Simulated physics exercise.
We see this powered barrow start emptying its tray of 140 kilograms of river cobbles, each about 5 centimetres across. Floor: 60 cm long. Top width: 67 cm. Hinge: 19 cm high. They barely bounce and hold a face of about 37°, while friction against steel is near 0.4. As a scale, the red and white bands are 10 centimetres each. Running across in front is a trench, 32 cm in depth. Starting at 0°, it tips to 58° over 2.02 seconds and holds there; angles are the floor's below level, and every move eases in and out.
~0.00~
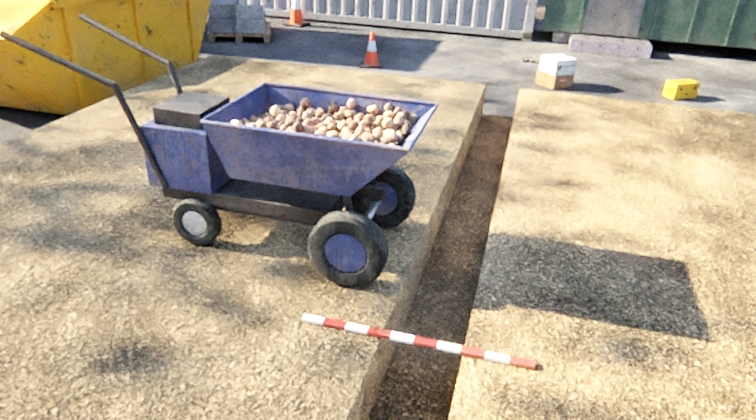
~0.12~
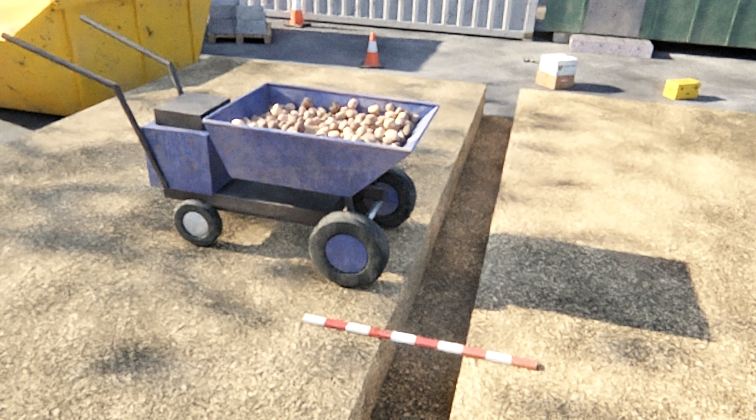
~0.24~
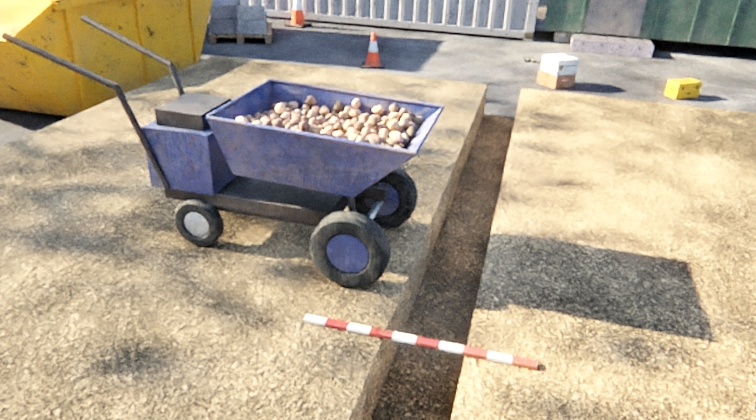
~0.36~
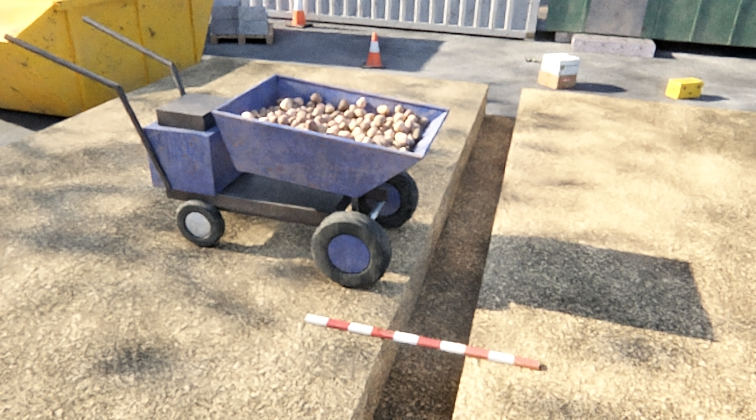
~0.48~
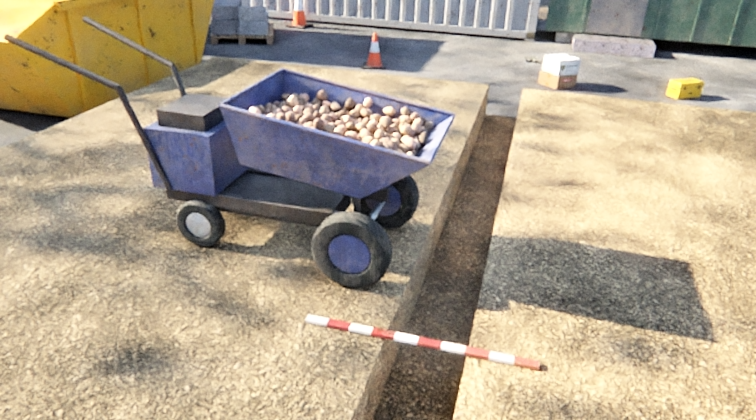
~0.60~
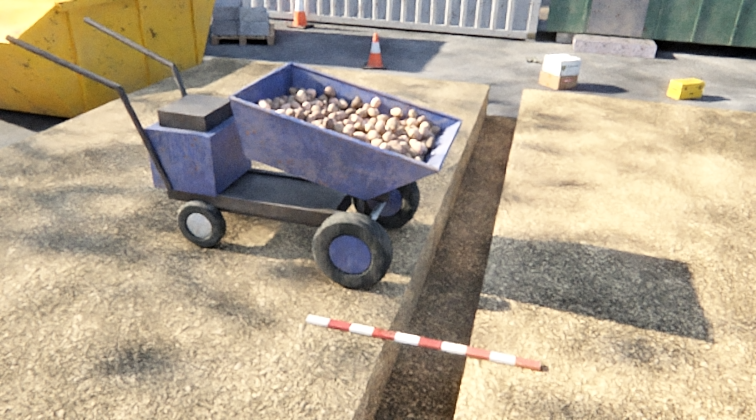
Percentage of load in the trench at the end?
25 per cent.
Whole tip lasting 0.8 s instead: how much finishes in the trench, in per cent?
Then about 20 per cent.
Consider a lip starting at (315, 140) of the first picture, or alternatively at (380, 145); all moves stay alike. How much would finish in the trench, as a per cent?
Result: Close to 95 then close to 55 per cent.
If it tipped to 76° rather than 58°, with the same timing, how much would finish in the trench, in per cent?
In that case around 0 percent.
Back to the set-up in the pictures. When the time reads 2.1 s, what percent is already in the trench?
I'd put it near 0 per cent.
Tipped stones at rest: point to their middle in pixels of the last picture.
The resting stones are centred at roughly (517, 275).
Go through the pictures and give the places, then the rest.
In the first frame, the tray is at 0°, its lip at (409, 150); the top of the load is at (387, 117).
In the second frame, lip at (412, 151), floor tilted 1°, highest stones at (362, 115); the stones move at 0.1 m/s on average.
In the third frame, lip at (416, 154), floor tilted 2°, highest stones at (353, 112); the stones move at 0.2 m/s on average.
In the fourth frame, the tray is at 5°, its lip at (423, 158); the top of the load is at (319, 110); the stones move at 0.2 m/s on average.
In the fifth frame, lip at (430, 163), floor tilted 8°, highest stones at (304, 107); the stones move at 0.3 m/s on average.
In the sixth frame, the tray is at 12°, its lip at (439, 170); the top of the load is at (308, 103); the stones move at 0.3 m/s on average.
After 1.5 s the floor is at 49°; 100 % in the tray; the foremost stones are at (478, 213).
After 2.1 s the floor is at 58°; 70 % in the tray, 30 % past the trench; the foremost stones are at (571, 292).
After 2.5 s the floor is at 58°; 44 % in the tray, 1 % in the trench, 55 % past the trench; the foremost stones are at (635, 296).
After 4.4 s the floor is at 58°; 4 % in the tray, 25 % in the trench, 70 % past the trench; the foremost stones are at (673, 278).
